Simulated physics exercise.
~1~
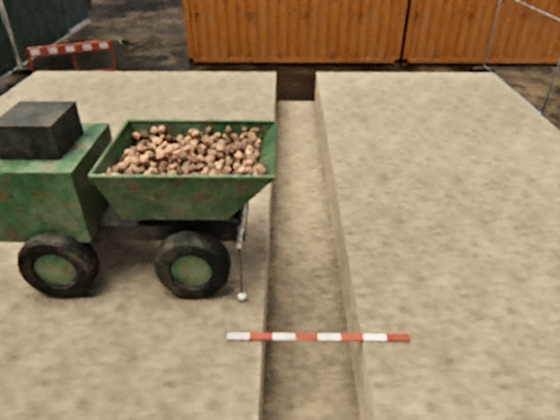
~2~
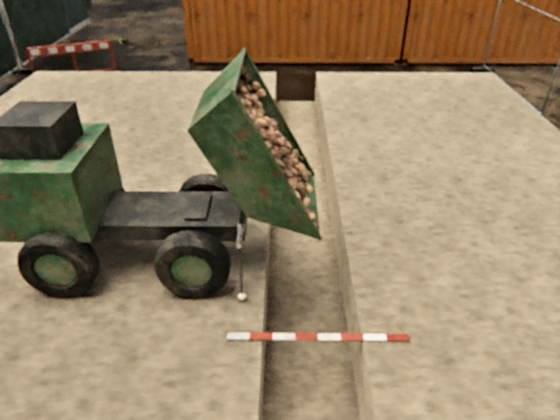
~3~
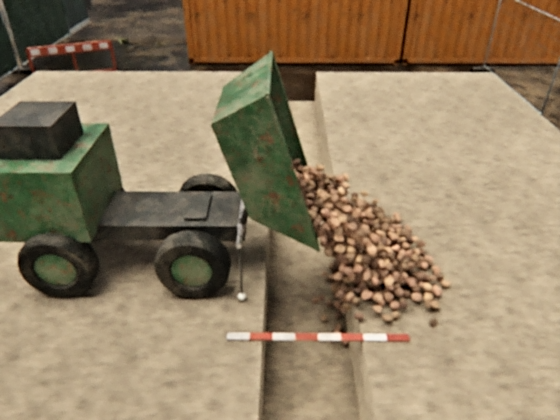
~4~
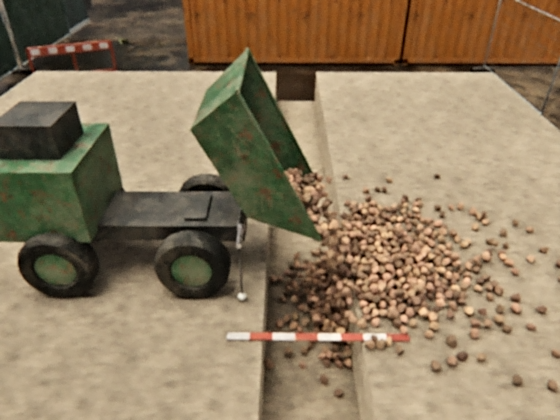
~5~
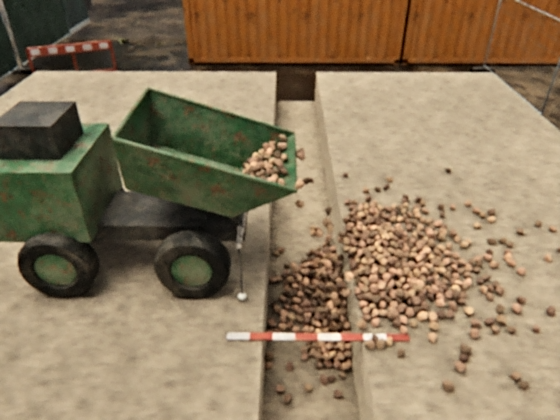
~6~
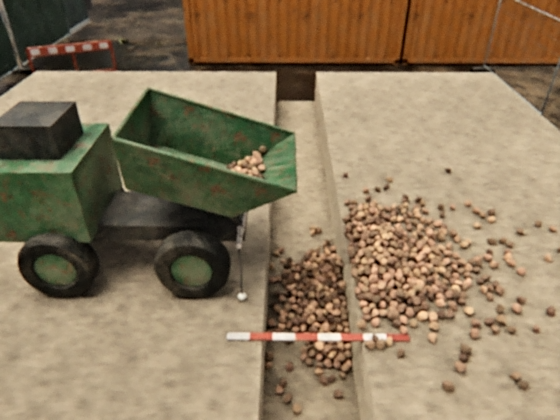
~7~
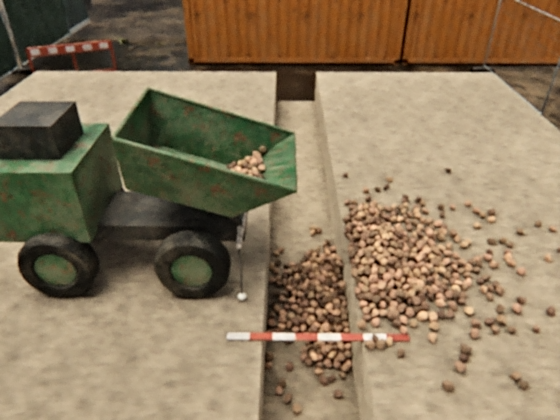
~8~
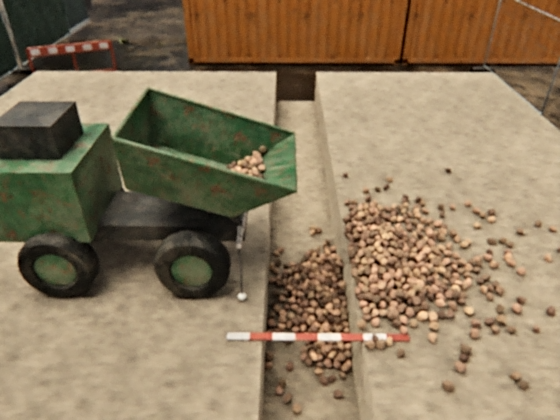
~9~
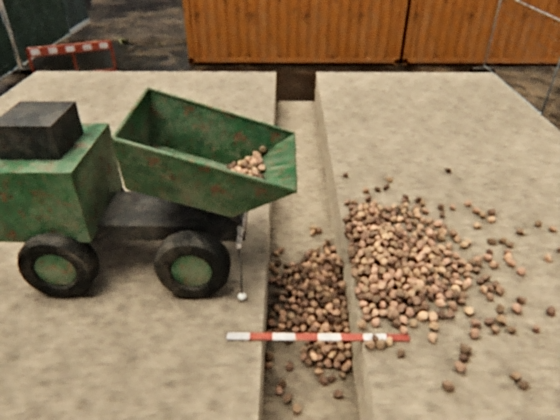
A green dumper tipped its load of brownish stones to the right, spilling some into the trench and more onto the ground beyond, then lowered its body partway and stayed still, tilted, with a few stones left inside.
